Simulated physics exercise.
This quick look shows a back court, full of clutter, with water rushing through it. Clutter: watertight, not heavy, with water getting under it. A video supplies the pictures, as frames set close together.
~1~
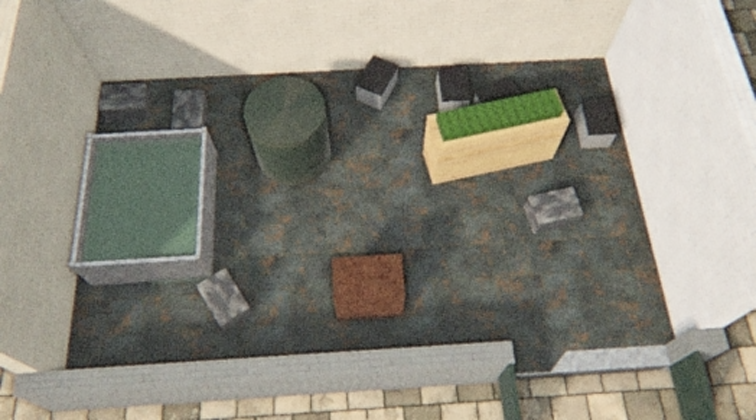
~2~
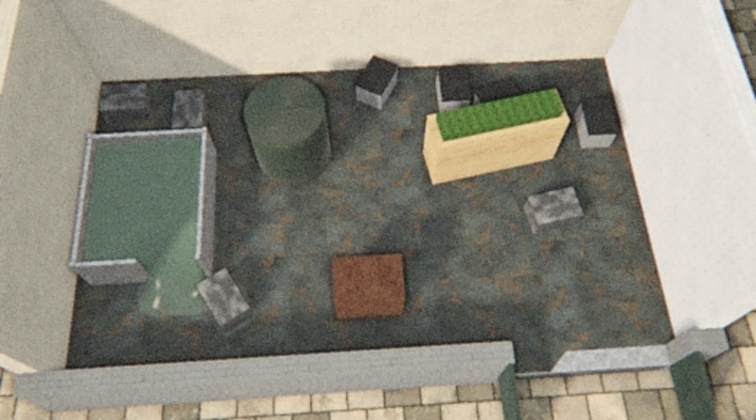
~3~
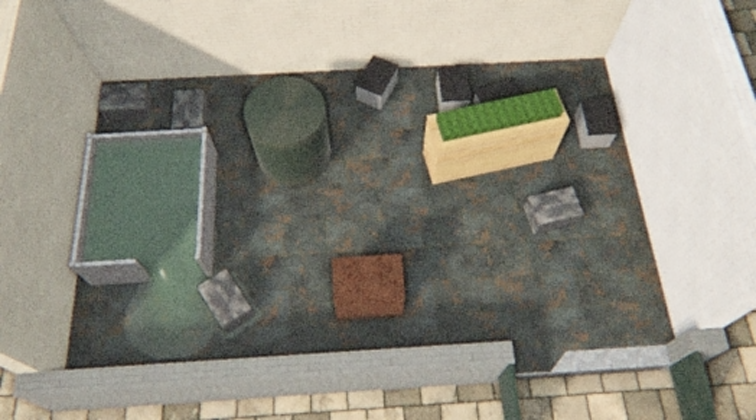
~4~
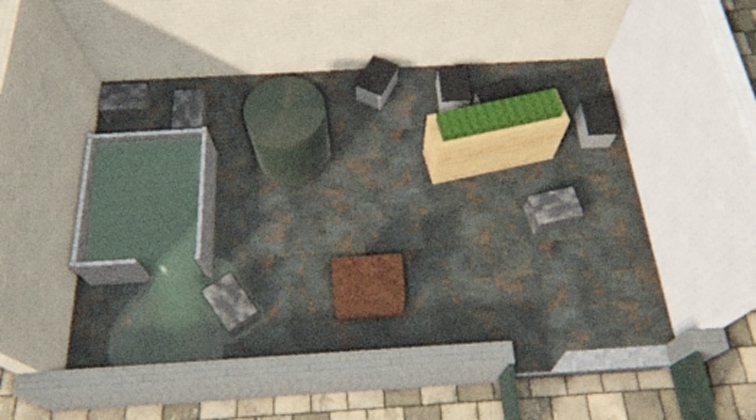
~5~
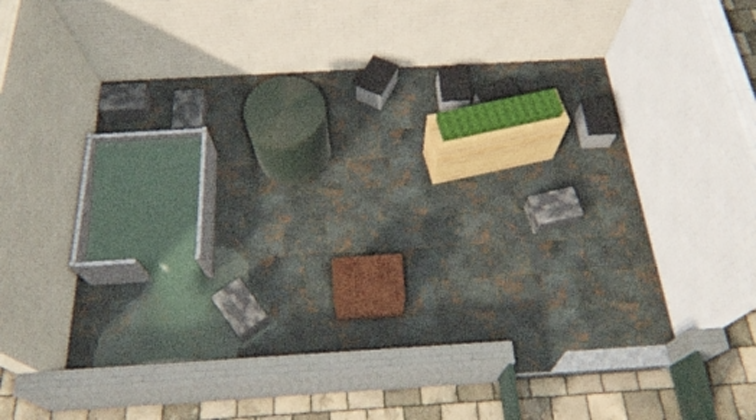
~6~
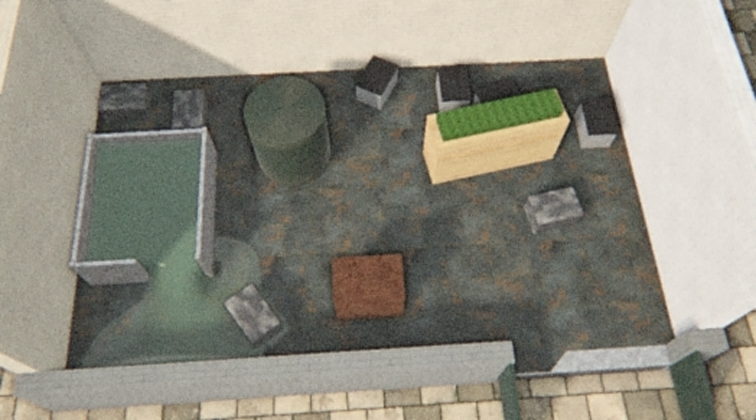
We see a walled court cluttered with blocks as greenish water pours through a gap in a tank at left and spreads across the floor, pushing a nearby grey block slowly rightward while the other objects stay put.
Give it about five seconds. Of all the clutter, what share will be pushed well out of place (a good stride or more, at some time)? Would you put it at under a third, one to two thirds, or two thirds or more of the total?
It stays below a third.
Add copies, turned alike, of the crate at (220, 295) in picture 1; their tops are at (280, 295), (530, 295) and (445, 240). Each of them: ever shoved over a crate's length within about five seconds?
First driven off; second driven off; third falls short.
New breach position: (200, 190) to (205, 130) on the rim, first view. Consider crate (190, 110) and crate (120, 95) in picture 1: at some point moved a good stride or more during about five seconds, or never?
Taking them in order, short of it and covered the distance.
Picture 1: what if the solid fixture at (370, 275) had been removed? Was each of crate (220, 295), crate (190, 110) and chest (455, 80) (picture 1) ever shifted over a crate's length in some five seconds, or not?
No. 1 got relocated, no. 2 remained in place, no. 3 remained in place.
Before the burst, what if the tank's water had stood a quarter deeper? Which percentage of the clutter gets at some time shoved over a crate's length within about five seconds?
Something like 20 percent.
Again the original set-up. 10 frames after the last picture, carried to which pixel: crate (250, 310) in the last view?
Somewhere near (318, 310).
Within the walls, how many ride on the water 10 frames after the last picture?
You get 1.
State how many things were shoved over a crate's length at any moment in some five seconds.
2.
A moment on, 1 of 8 are well off their spots; 0 afloat.
Next, 1 of 8 are well off their spots; 1 afloat.
Later, 1 of 8 are well off their spots; 0 afloat.
In the end, 2 of 8 are well off their spots, and 2 have been at some point; 0 afloat.
